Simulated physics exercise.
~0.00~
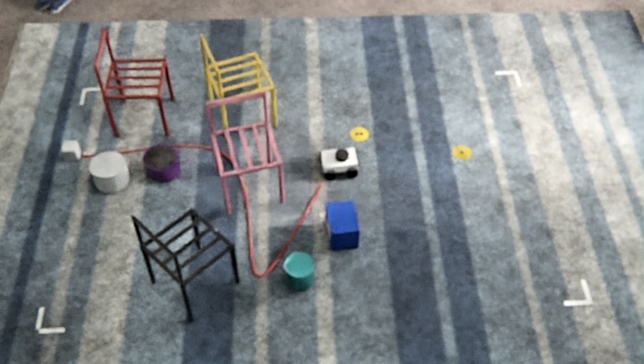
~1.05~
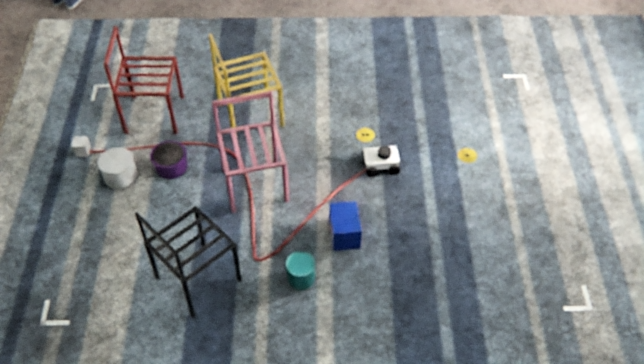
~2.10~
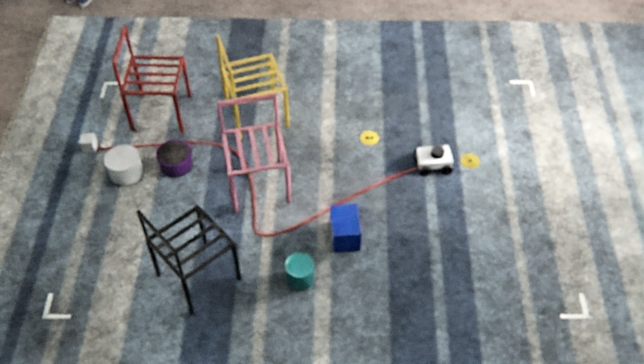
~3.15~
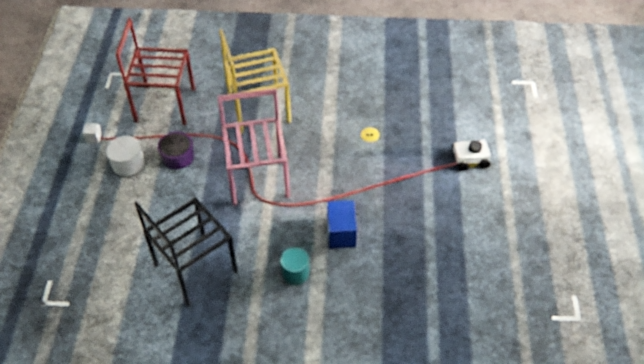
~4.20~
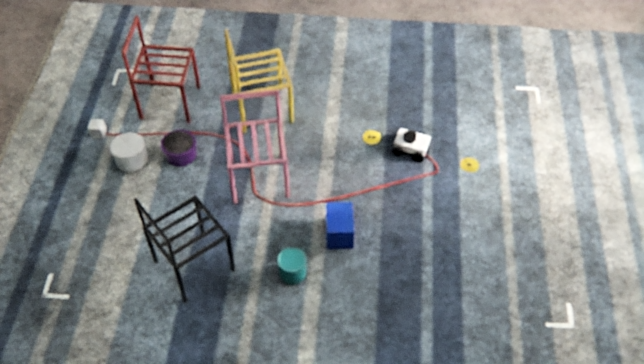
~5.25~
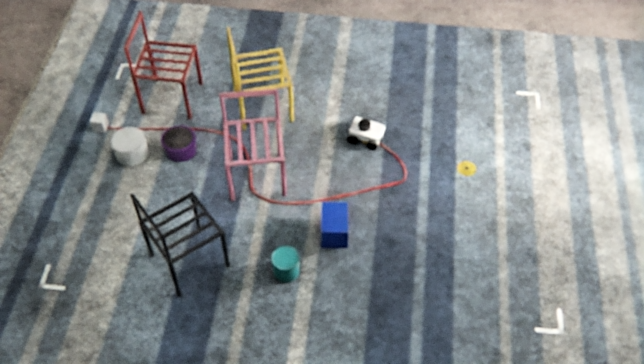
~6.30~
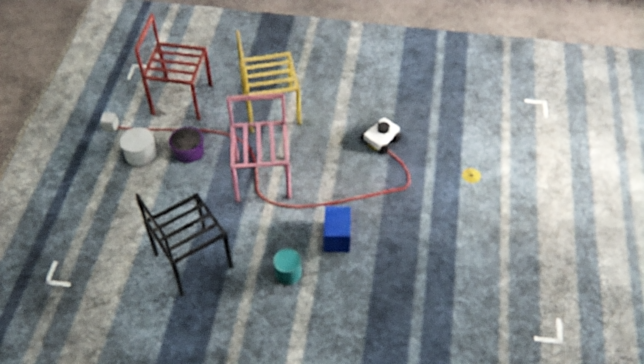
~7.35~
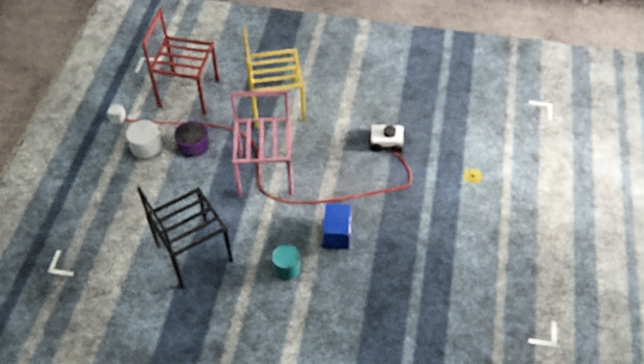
The clip shows a small white cart towing a red lead rightward across a striped rug, past chairs, pots and a blue box, then turning back left toward the other yellow mark and stopping near it, the lead trailing in a loop, its far end still attached.
